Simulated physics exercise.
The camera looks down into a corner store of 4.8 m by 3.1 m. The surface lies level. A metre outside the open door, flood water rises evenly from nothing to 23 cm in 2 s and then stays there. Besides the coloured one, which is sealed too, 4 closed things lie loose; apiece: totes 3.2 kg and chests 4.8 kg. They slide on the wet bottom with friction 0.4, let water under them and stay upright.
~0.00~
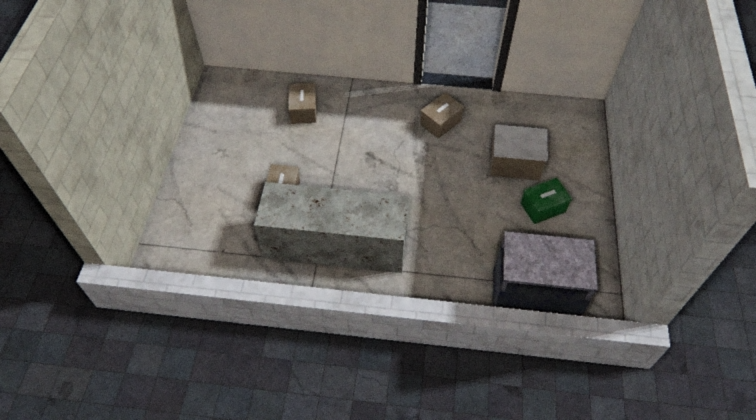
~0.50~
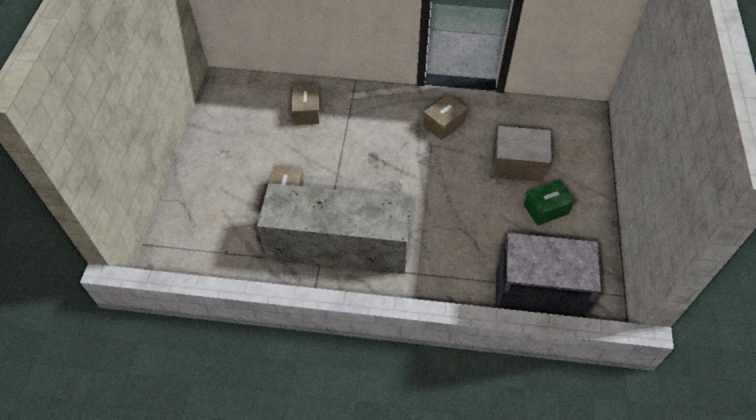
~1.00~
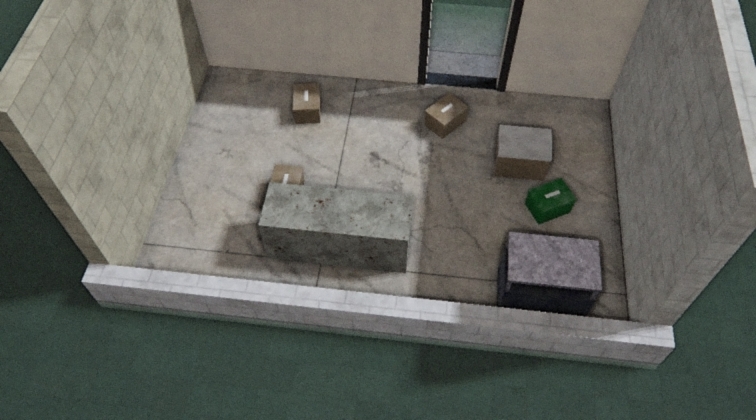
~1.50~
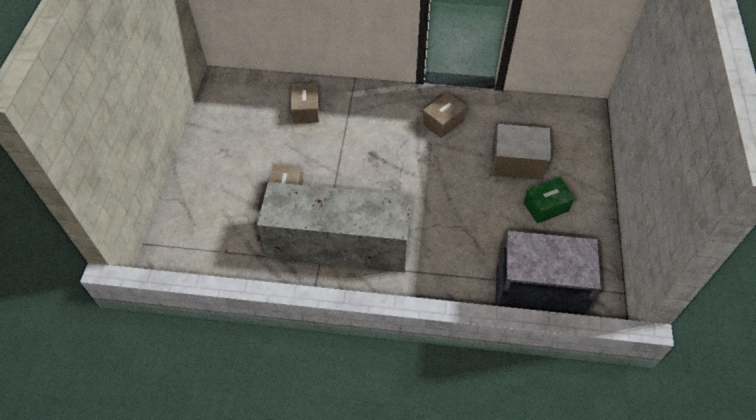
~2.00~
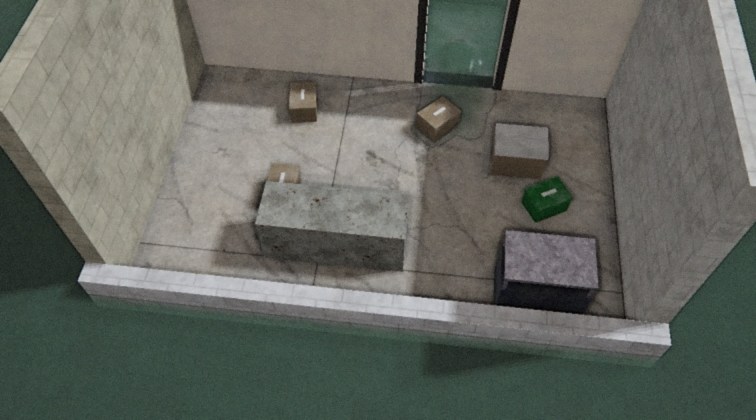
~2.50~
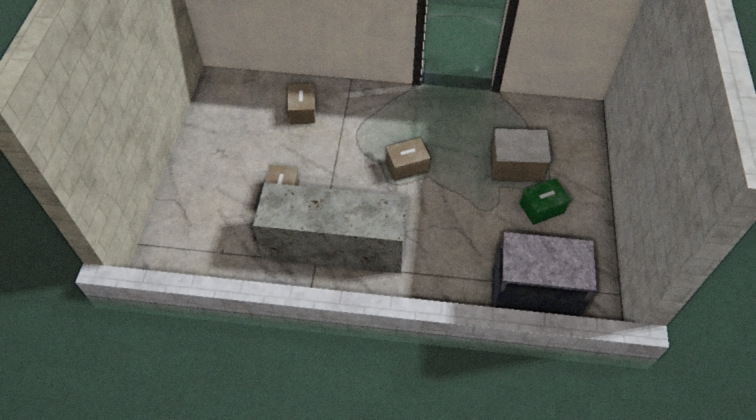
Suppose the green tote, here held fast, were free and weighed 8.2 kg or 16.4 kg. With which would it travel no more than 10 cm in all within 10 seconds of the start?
For it, only the higher weight holds it.
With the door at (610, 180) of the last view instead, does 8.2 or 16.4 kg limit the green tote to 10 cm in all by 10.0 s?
In that case neither load is enough.
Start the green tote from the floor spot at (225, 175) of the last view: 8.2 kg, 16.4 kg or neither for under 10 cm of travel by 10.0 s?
Only the larger holds.
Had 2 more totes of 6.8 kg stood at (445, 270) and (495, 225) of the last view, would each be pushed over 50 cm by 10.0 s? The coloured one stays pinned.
In turn: Over, more.
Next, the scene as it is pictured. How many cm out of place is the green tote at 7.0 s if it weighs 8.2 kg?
Roughly 80 cm.
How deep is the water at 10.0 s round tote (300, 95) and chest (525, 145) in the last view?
Roughly 3 and 7 cm.
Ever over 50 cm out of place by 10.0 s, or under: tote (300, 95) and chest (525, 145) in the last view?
In turn: Short of it, past it.
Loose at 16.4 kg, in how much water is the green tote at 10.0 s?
About 10 cm.
After 3.5 s the green tote would be 20 cm from its start with 8.2 kg and 1 cm from its start with 16.4 kg; 4 cm of water round it then.
After 4.5 s the green tote would be 59 cm from its start with 8.2 kg and 1 cm from its start with 16.4 kg; 3 cm of water round it then.
After 7.0 s the green tote would be 74 cm from its start with 8.2 kg and 1 cm from its start with 16.4 kg; 9 cm of water round it then.
After 10.0 s the green tote would be 115 cm from its start with 8.2 kg and 1 cm from its start with 16.4 kg; 10 cm of water round it then.
